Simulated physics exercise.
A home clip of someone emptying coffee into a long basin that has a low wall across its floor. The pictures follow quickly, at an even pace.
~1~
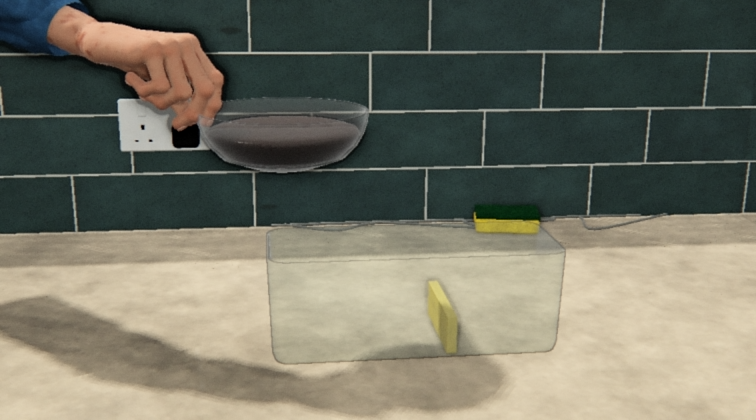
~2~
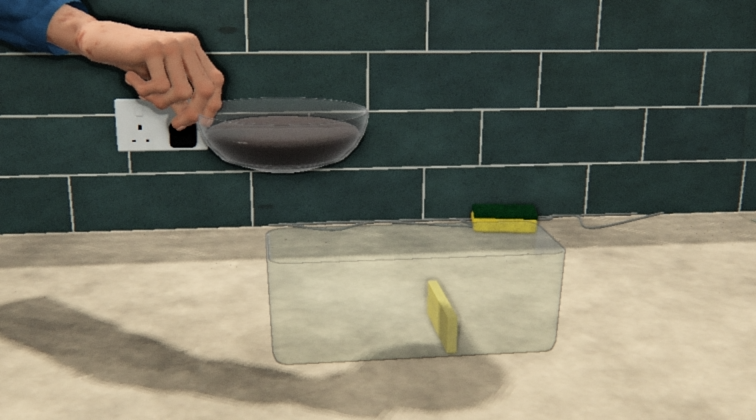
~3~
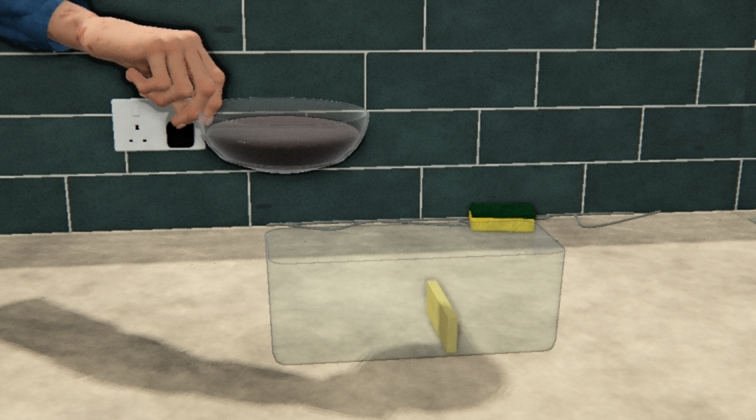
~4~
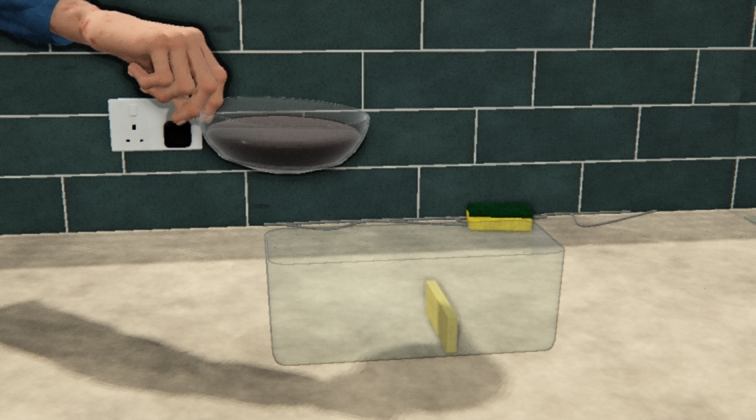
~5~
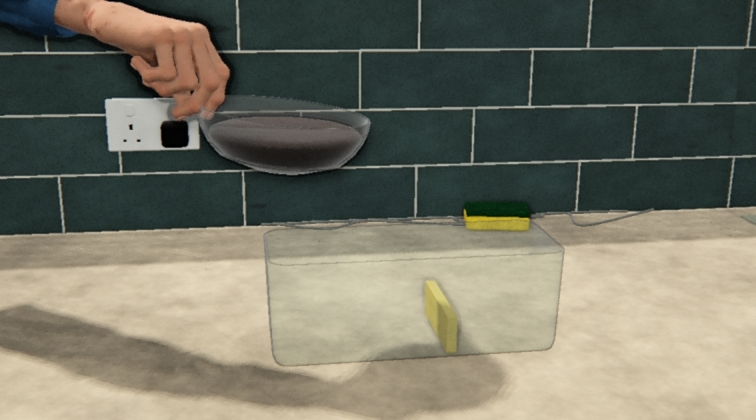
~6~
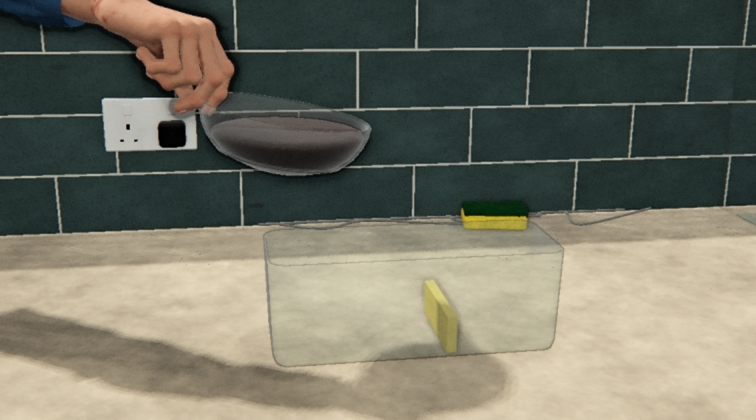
A clear bowl of dark coffee, held at its left rim by a hand, hangs level above a long see-through basin with a low yellow wall inside. The hand then slowly tilts the bowl a little, its right rim dipping slightly, while the coffee stays inside and the basin remains still.
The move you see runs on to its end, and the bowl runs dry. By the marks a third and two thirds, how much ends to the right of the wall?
The share right of the wall is under a third.
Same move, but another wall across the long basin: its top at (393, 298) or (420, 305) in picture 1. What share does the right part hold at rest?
The first gives 65 %, the second 35 %.
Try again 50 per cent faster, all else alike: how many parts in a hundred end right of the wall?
About 5 per cent.
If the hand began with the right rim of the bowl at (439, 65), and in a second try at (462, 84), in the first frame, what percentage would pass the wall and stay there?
In turn 80 and 85 in a hundred.
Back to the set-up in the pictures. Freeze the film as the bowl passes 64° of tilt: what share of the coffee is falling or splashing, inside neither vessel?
It comes to 30 per cent or so.
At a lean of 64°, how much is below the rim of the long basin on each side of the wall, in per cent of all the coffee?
The left part 40 per cent, the right part 0.
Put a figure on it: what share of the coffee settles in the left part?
Some 95 per cent.
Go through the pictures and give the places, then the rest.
It leans 0°; its right rim is at (367, 111); the coffee meets the walls at (205, 130) and (360, 128); the long basin's rim runs from (268, 247) to (551, 238); the wall's top is at (442, 300), in the first picture.
It leans 0°; its right rim is at (367, 112); the coffee meets the walls at (205, 130) and (360, 128), in the second picture.
It leans 2°; its right rim is at (367, 114); the coffee meets the walls at (205, 130) and (360, 129), in the third picture.
It leans 4°; its right rim is at (367, 117); the coffee meets the walls at (206, 128) and (360, 131), in the fourth picture.
It leans 7°; its right rim is at (368, 122); the coffee meets the walls at (207, 128) and (361, 132), in the fifth picture.
It leans 11°; its right rim is at (368, 127); the coffee meets the walls at (209, 128) and (364, 132), in the sixth picture.
A moment on, the bowl is tipped part way and 30 per cent is still to pour, 38 is left of the wall and 1 right of it.
Next, the bowl is tipped right over and 0 per cent is still to pour, 95 is left of the wall and 3 right of it.
Then the bowl is tipped right over and 0 per cent is still to pour, 95 is left of the wall and 3 right of it.
Later the bowl is tipped right over and 0 per cent is still to pour, 95 is left of the wall and 3 right of it.
At rest 96 per cent lies left of the wall, 3 right of it and 1 outside.
